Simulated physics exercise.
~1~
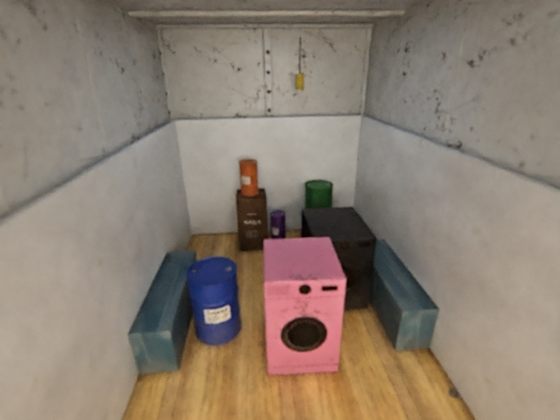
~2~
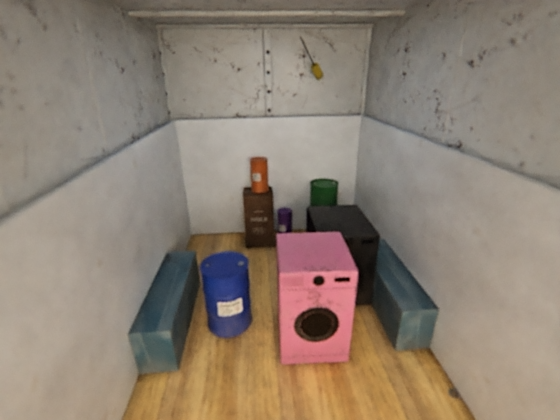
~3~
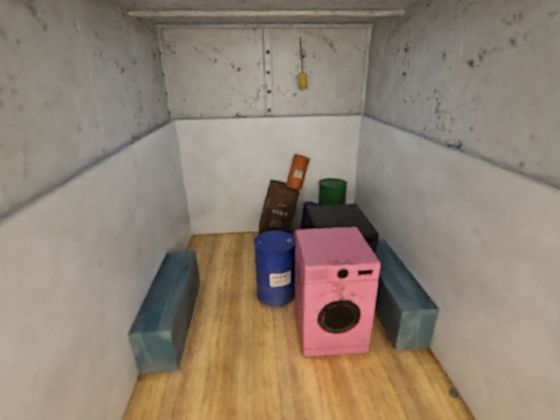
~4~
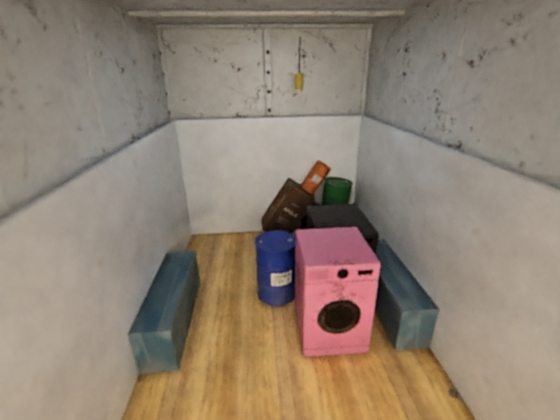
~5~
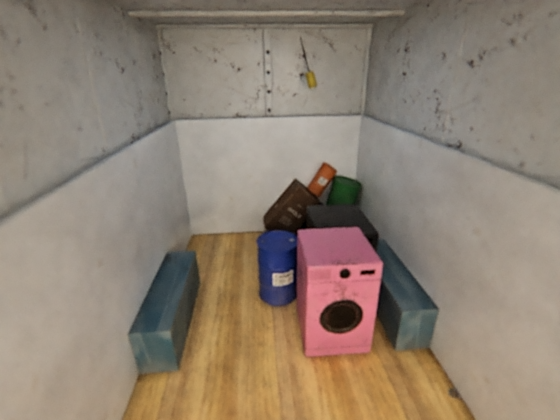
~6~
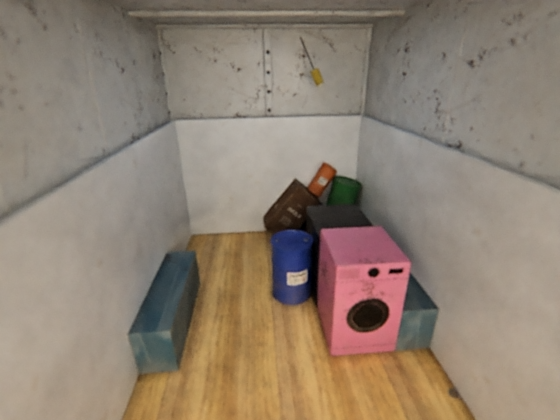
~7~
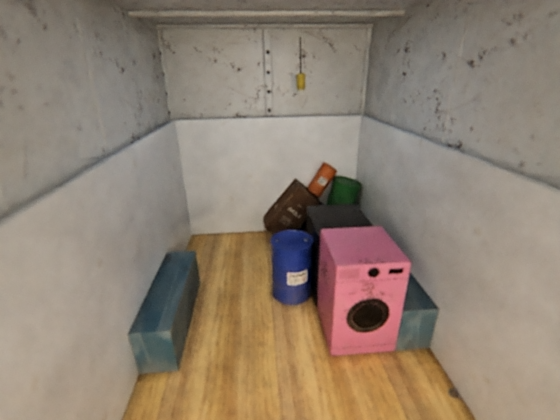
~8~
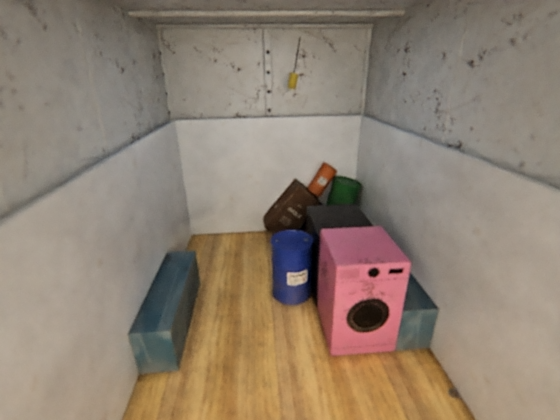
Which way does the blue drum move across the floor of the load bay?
The blue drum moves to the right, staying upright as it slides.
